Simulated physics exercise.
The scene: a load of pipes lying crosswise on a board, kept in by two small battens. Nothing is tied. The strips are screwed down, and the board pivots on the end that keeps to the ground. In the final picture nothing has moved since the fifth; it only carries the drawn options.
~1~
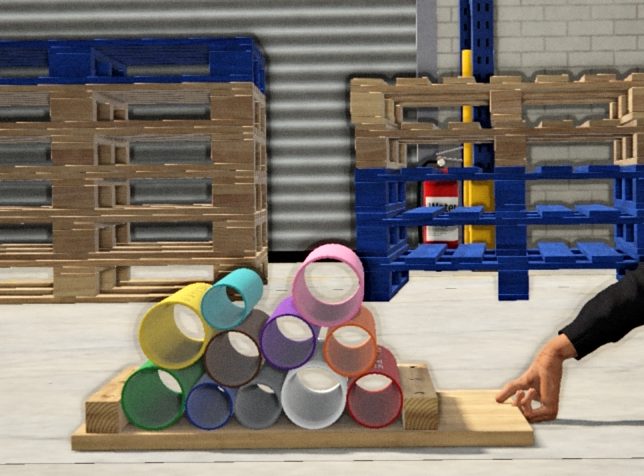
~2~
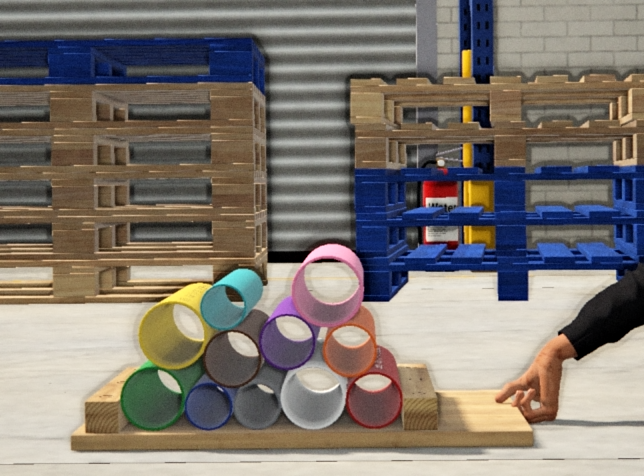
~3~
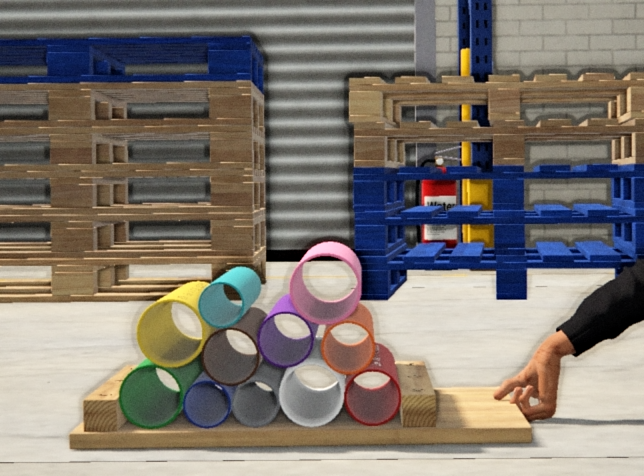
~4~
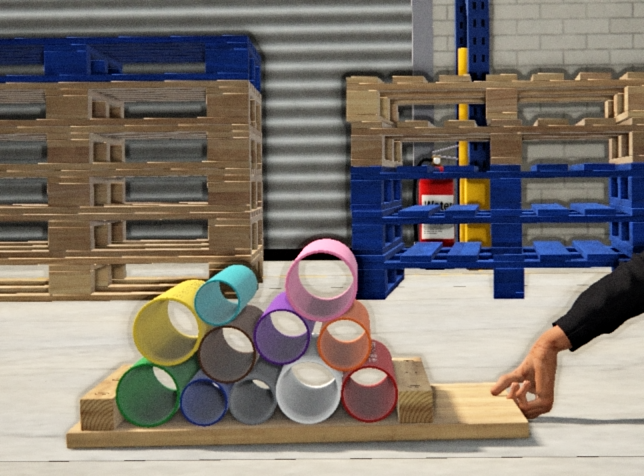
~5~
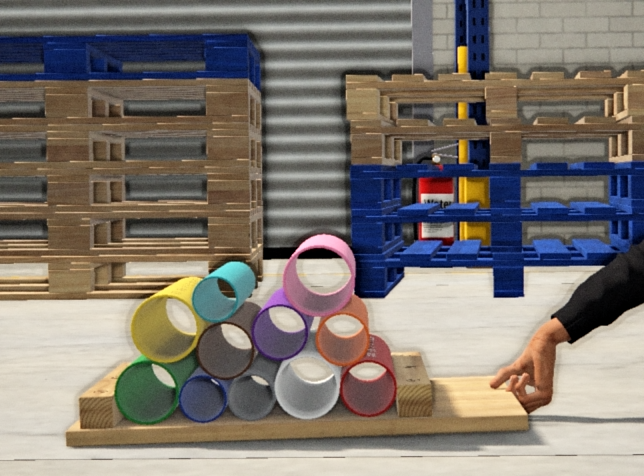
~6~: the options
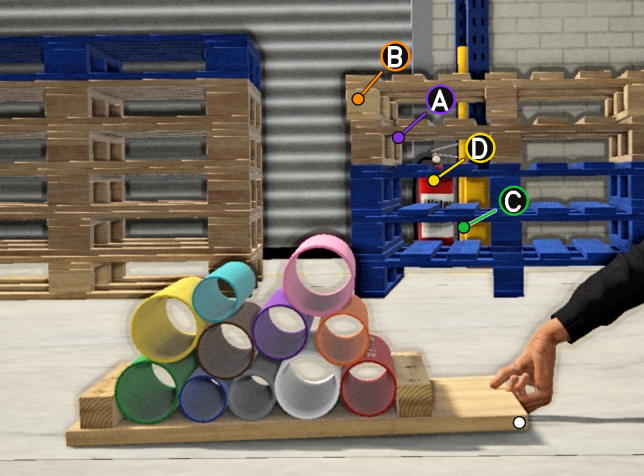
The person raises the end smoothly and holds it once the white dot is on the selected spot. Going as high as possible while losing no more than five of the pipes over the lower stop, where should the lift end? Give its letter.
The last mark within the limit is D.
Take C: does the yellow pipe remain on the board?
No.
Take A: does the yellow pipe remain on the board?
No, with A.
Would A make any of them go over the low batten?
Yes, at A.
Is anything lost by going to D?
Yes.
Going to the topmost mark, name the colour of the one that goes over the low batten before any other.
First is the yellow one.
On the marked copy, A at (399, 137); B at (358, 99); C at (464, 227); D at (434, 180); the white dot at (520, 423).
Following D. Soon after the start, board at 19°.
Later, board at 34°.
In the end, board at 34°, five over the low batten.
As for the rest, A six over the low batten; B six over the low batten; C five over the low batten.
